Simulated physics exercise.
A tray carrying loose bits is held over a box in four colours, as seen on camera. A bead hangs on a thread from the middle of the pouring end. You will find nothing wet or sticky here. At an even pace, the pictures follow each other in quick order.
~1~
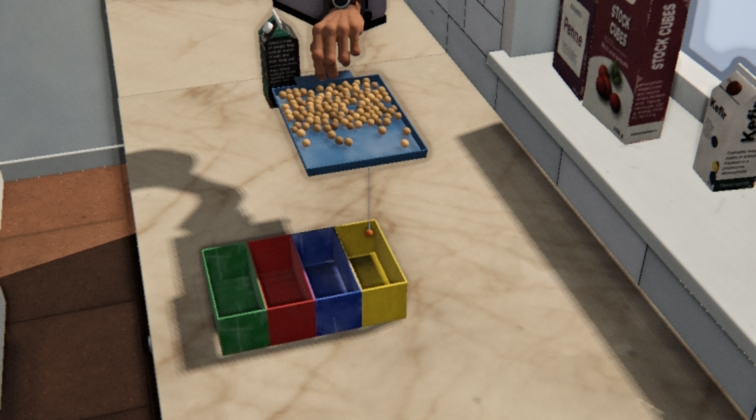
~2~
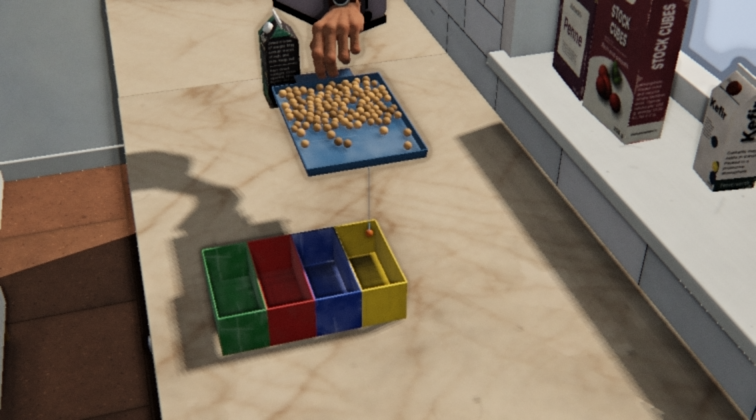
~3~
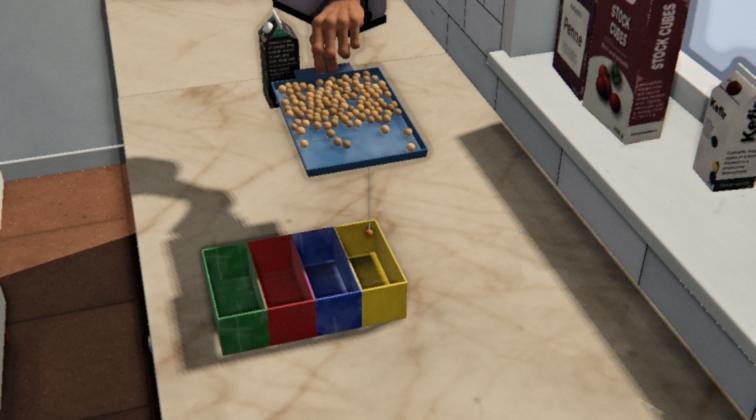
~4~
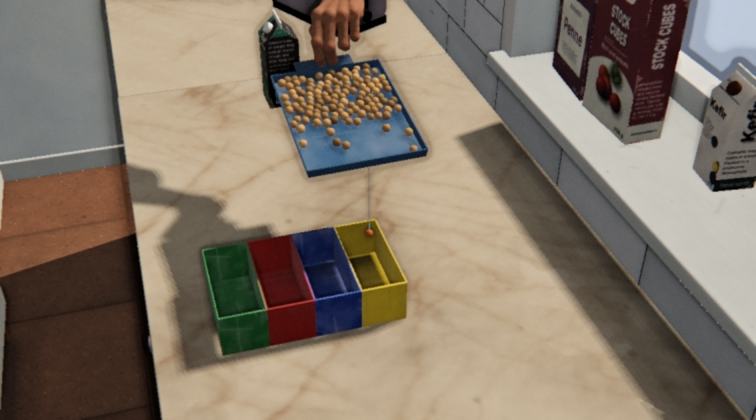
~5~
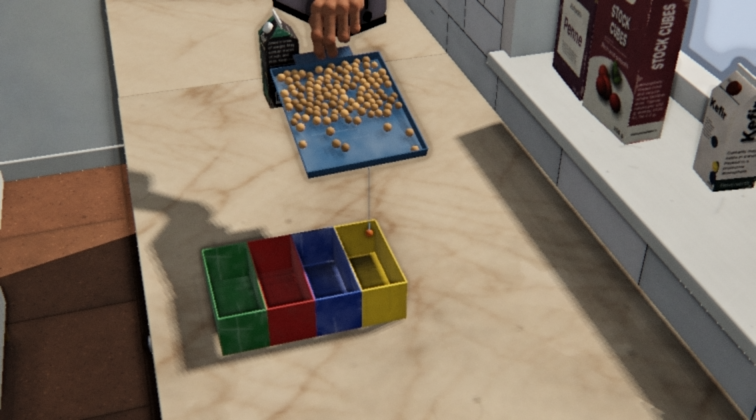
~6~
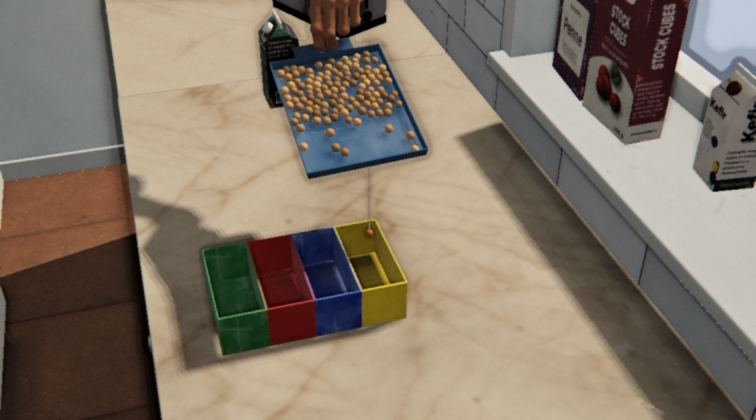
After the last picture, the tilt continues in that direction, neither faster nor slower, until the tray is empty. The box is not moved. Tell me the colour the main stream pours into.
The main stream pours into the blue cell.
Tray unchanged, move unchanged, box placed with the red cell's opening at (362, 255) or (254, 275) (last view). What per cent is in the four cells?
Roughly 90% on the first try and 80% on the second.
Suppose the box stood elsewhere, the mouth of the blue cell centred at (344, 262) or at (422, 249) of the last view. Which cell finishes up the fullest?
First try: Blue; second try: The cell in green.
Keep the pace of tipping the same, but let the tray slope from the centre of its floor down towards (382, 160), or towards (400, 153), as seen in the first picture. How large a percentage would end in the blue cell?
0 % and 0 %, roughly.
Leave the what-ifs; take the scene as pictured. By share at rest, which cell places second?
Number two is the yellow one.
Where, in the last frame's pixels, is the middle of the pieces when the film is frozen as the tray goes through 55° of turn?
Close to (346, 147).
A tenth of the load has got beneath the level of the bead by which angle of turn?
Somewhere near 55°.
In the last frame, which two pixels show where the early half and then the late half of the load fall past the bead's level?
Starting near (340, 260), moving on to near (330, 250).
Shortly afterwards, tray tipped steeply; the bulk on the tray; a little in the blue cell; only a few in the yellow cell; only a few in the red cell; a little falling or outside the box.
Next, tray tipped right over; near a quarter on the tray; near a third in the blue cell; a little in the yellow cell; a little in the red cell; only a few in the green cell; near a quarter falling or outside the box.
Some moments later, tray tipped past a quarter turn; near two thirds in the blue cell; near a quarter in the yellow cell; a little in the red cell; only a few in the green cell; a little falling or outside the box.
In the end, tray tipped past a quarter turn; near two thirds in the blue cell; near a quarter in the yellow cell; a little in the red cell; only a few in the green cell; a little outside the box.
